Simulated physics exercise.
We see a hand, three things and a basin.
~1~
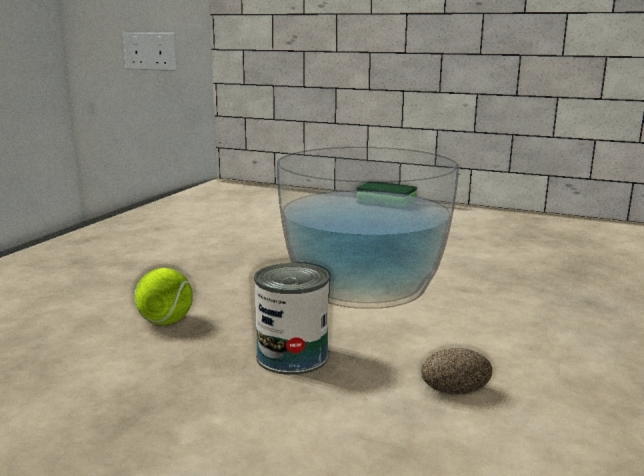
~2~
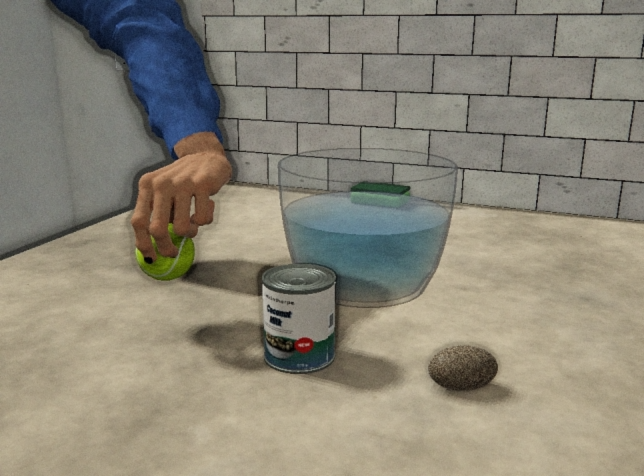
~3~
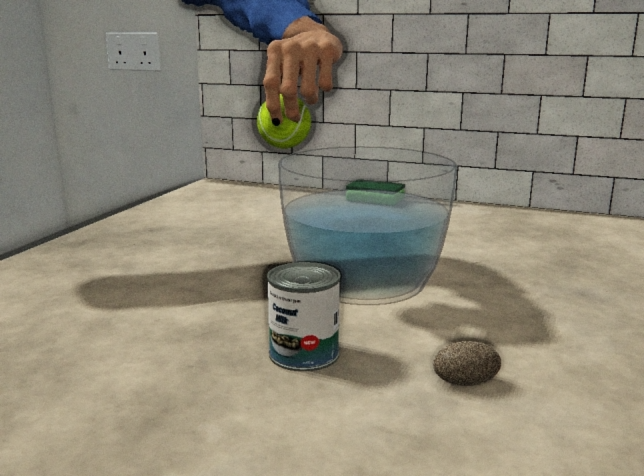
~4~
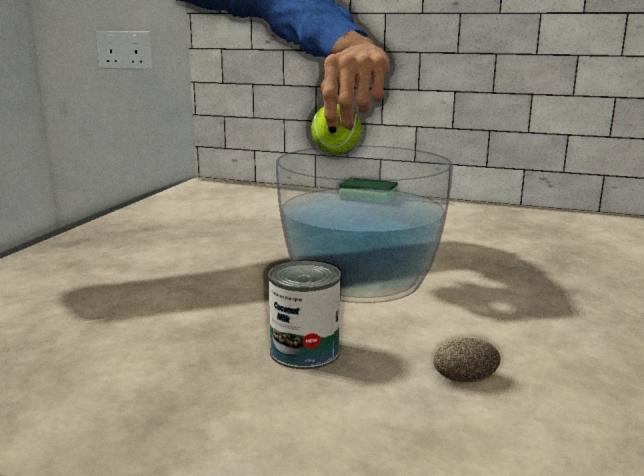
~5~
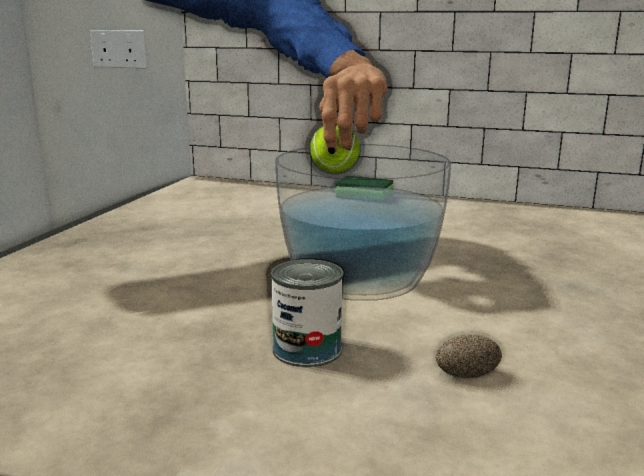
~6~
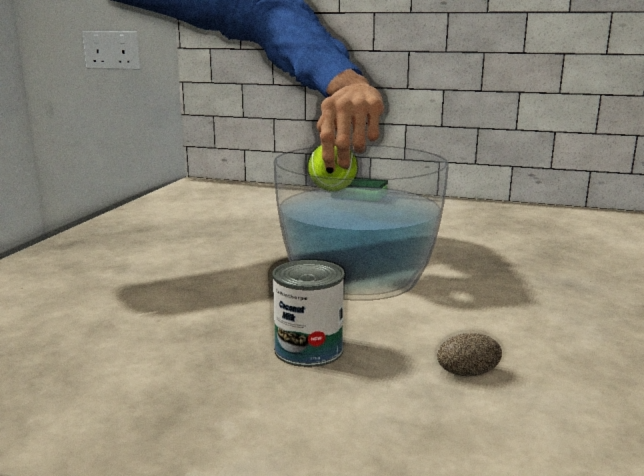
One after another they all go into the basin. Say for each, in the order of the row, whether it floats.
From the left: It floats, it sinks, it sinks.
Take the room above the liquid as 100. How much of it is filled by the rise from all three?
Roughly 22 per cent.
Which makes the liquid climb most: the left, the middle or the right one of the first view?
I say the middle thing.
Next, the tennis ball rides on the surface.
After that, the tin of food sinks.
Finally, the stone sinks; afloat, tennis ball.
